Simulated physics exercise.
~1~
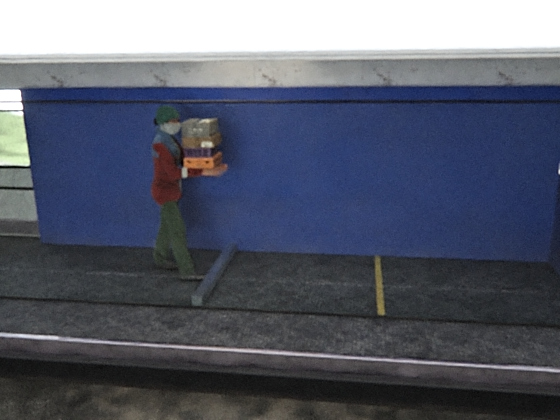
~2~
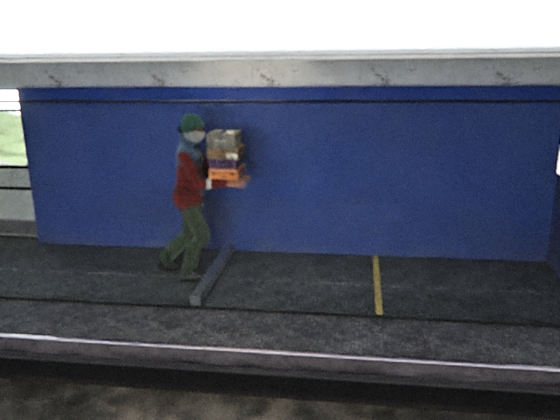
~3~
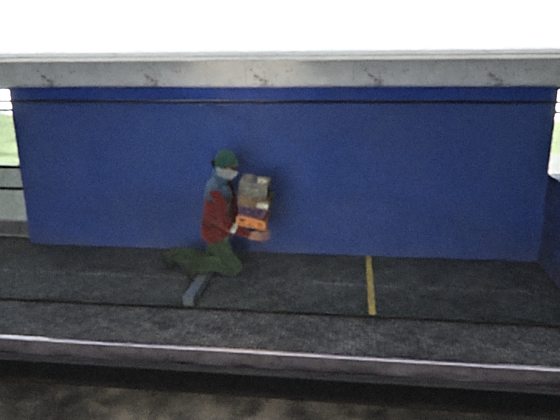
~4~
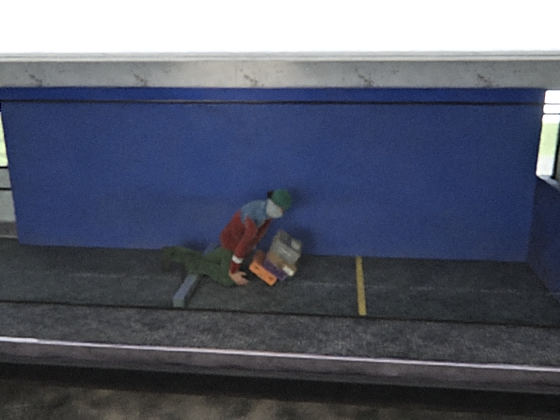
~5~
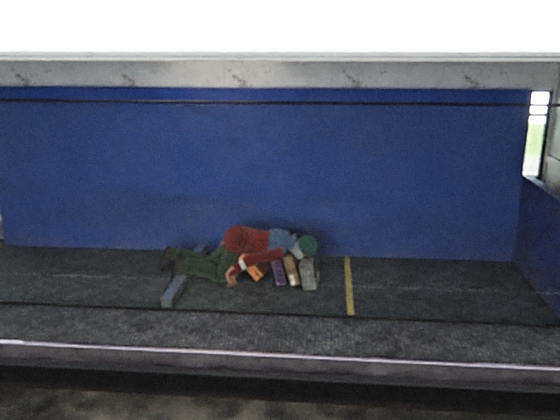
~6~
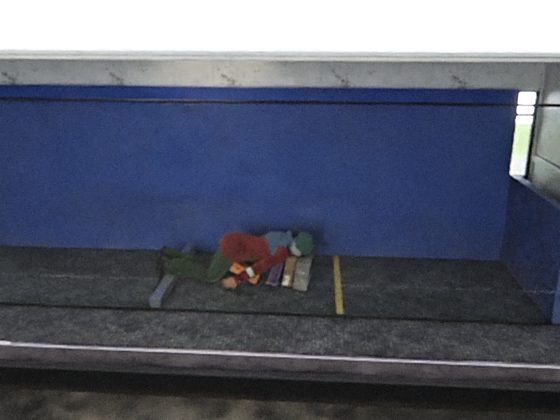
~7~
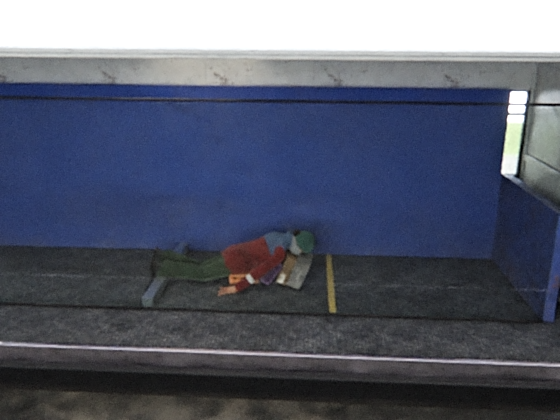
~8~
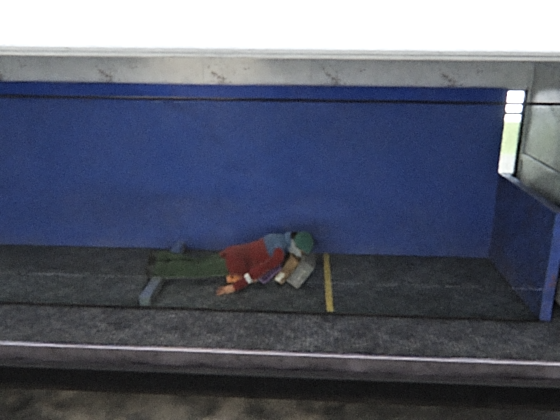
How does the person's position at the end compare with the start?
At the start the person is upright behind the rail, holding the stacked boxes. By the end they are lying stretched out across the rail on the dark floor, with their head toward the yellow line.
